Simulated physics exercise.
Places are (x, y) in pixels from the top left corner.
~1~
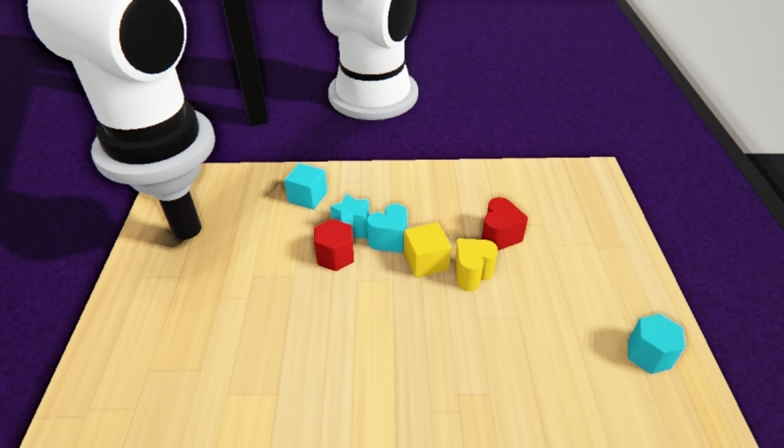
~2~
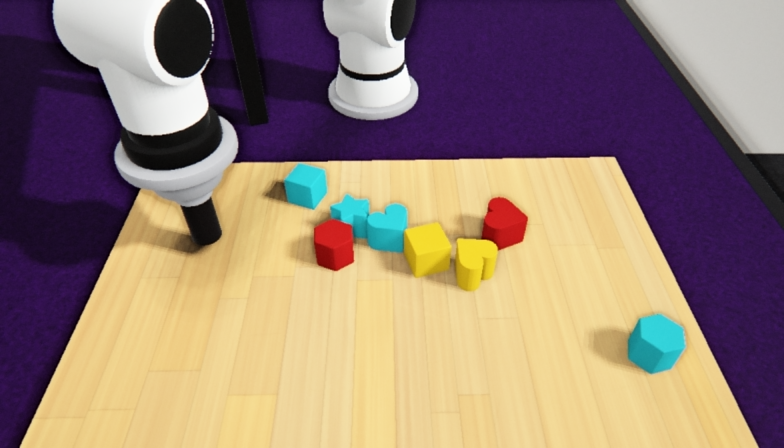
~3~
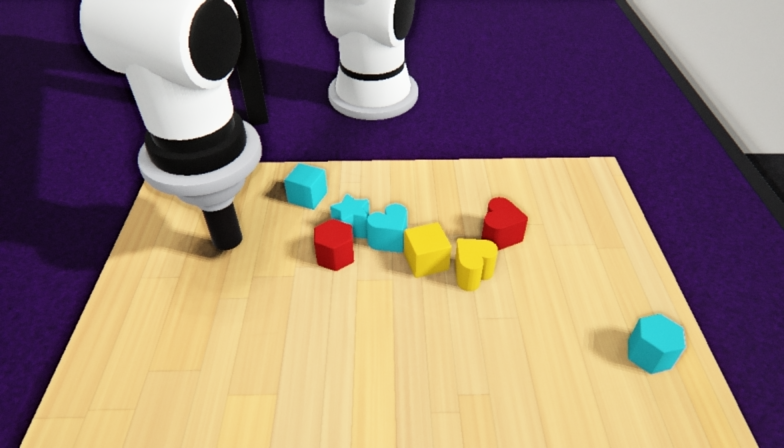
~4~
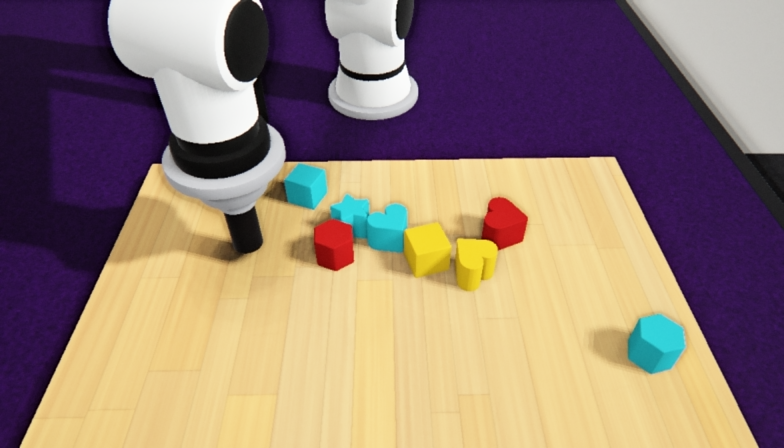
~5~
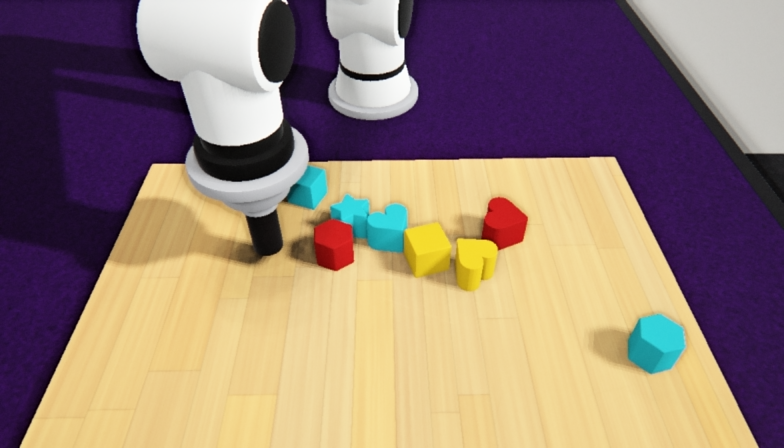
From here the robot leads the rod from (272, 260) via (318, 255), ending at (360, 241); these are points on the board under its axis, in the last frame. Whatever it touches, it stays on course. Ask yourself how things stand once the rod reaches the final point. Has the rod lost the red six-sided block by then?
Yes, it checks out.
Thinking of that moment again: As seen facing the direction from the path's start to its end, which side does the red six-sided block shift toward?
Off to the right side.
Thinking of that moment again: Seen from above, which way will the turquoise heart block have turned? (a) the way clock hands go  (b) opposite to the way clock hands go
Letter b.
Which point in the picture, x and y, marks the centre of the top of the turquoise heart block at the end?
That would be at about pixel (411, 213).
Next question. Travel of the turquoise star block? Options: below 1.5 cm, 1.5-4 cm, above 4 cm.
If I had to pick, the turquoise star block travels from 1.5 to 4 cm here.
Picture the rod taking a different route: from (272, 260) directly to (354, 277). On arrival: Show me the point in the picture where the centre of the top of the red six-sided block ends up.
The top centre is at (362, 229).
The first path, step by step. One third of the way, rod (301, 244); nothing pushed yet.
Two thirds of the way, rod (332, 237); red six-sided block (364, 233), turned 20° clockwise; turquoise star block (359, 204), turned 40° anticlockwise; turquoise heart block (396, 214).
At the end, rod (359, 227); red six-sided block (380, 236), turned 50° clockwise; turquoise star block (364, 199), turned 50° anticlockwise; turquoise heart block (411, 213), turned 35° anticlockwise; yellow square not moved.
